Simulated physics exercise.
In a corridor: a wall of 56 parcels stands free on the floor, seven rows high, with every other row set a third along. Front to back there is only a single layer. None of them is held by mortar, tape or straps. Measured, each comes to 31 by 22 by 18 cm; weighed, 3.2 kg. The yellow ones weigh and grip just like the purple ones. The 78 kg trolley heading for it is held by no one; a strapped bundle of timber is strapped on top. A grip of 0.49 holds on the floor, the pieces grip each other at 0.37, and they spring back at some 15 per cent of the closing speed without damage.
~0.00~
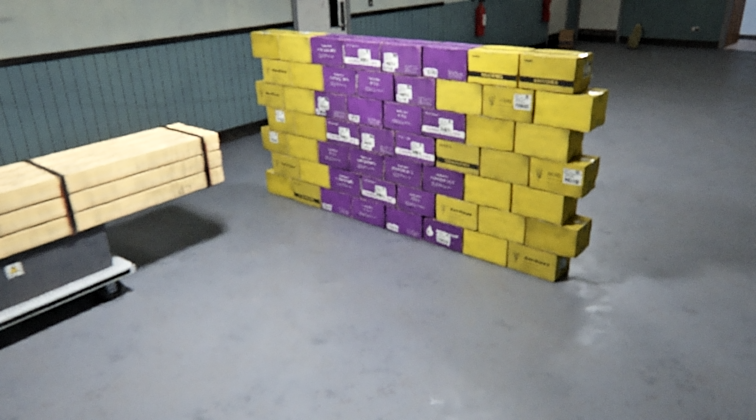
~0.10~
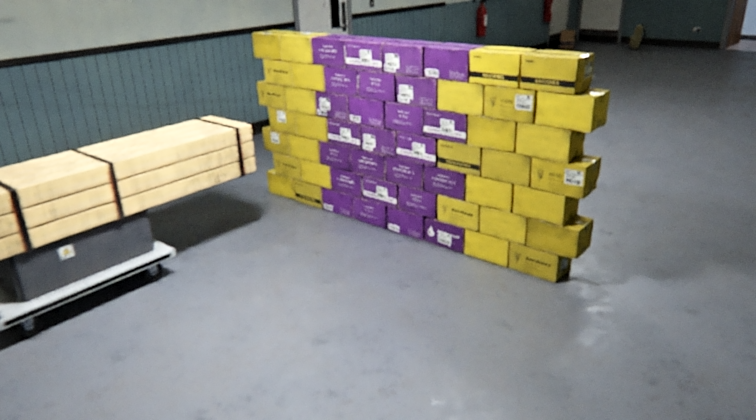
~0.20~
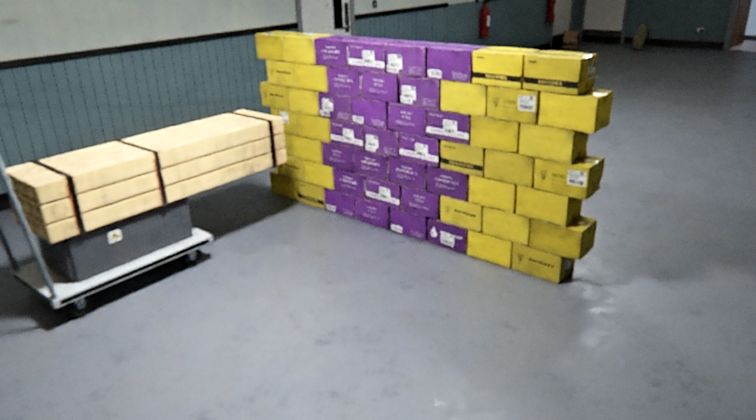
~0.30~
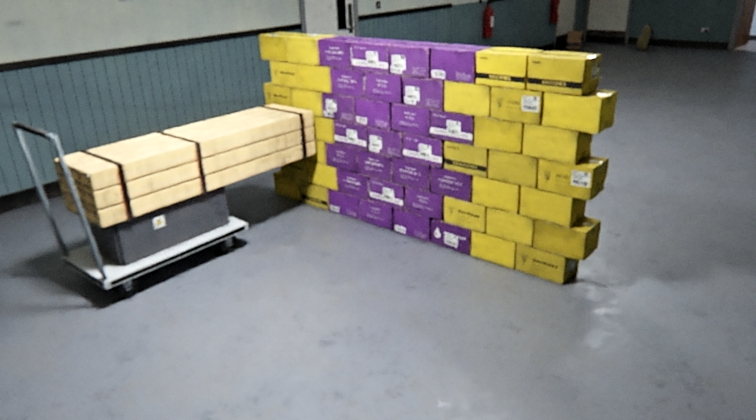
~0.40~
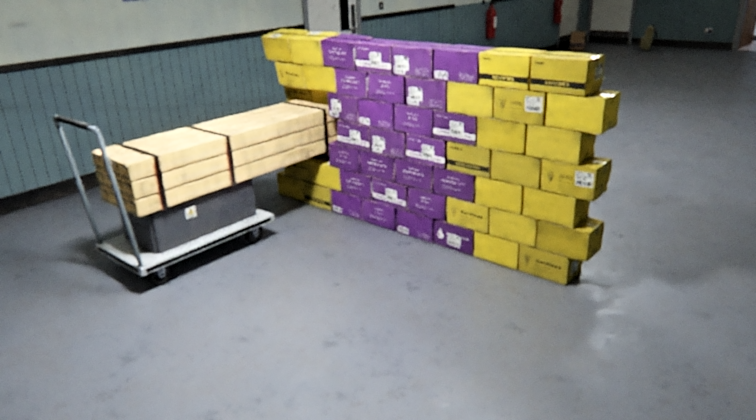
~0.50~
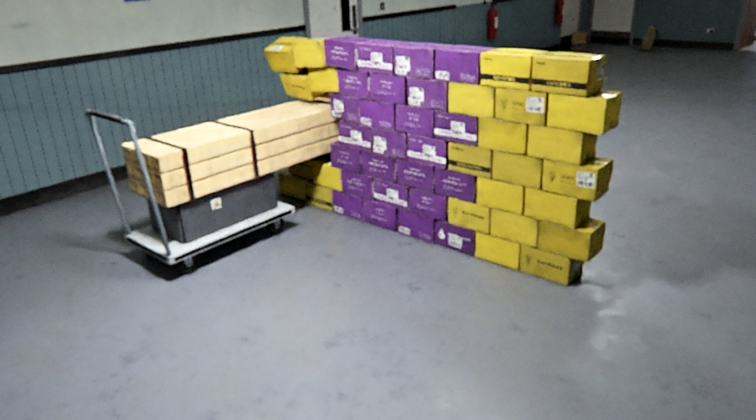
In a warehouse, a trolley loaded with long wooden planks rolled in from the left with nobody pushing it, and its load pushed into a wall of yellow and purple boxes, tilting several.
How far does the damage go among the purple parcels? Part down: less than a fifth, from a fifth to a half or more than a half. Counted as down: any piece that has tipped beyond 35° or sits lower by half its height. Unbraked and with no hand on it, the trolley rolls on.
By the end, below one fifth of them are down.
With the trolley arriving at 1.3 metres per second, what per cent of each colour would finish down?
You'd end up with yellow at 40 per cent down and purple at 20 per cent.
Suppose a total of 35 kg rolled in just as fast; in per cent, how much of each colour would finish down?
Share down - yellow: 40; purple: 0 (per cent).
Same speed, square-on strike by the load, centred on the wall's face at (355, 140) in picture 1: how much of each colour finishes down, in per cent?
Result - yellow: 0 %; purple: 30 %.
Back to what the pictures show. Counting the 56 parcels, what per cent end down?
Roughly 20 percent.
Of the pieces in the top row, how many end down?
2 from that row.
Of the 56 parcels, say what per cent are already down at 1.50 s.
20 per cent at that moment.
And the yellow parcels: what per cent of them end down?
Yellow share down - 30 in a hundred.
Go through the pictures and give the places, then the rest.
In the first picture (places mark the middle of the side facing us; the camera pans a little), load (212, 150) 81 cm short of the wall; top purple parcel (444, 64); top yellow parcel (294, 49); nothing disturbed.
Load (246, 141) 55 cm short of the wall; top purple parcel (445, 64), in the second picture.
Load (278, 133) 29 cm short of the wall; top purple parcel (448, 65), in the third picture.
Load (308, 126) 40 mm short of the wall; top purple parcel (452, 66), in the fourth picture.
Load (331, 121) 16 cm into the wall's line; top purple parcel (455, 66); top yellow parcel (306, 52) leaning 8°; steepest lean 10°, the parcel at (277, 49); 12 disturbed, none down, in the fifth picture.
Load 34 cm into the wall's line; top purple parcel (456, 67); top yellow parcel (307, 54) leaning 5°; steepest lean 22°, the parcel at (280, 62); 13 disturbed, none down, in the sixth picture.
After 0.68 s, load 65 cm past the wall's line, still rolling; none of the 25 purple parcels down (8 of 56 in all colours); top purple parcel unmoved; top yellow parcel leaning 26°, 8 cm lower.
After 0.94 s, load 97 cm past the wall's line, still rolling; none of the 25 purple parcels down (10 of 56 in all colours); top purple parcel unmoved; top yellow parcel leaning 61°, 19 cm lower.
After 1.50 s, load 1.24 m past the wall's line, still rolling; none of the 25 purple parcels down (10 of 56 in all colours); top purple parcel unmoved; top yellow parcel upside down.
At rest (4.5 s), load 1.24 m past the wall's line, stopped; none of the 25 purple parcels down (10 of 56 in all colours); top purple parcel unmoved; top yellow parcel upside down. That is 0 per cent. As the last picture would show them, middles, top purple parcel near (466, 64), top yellow parcel near (303, 164).
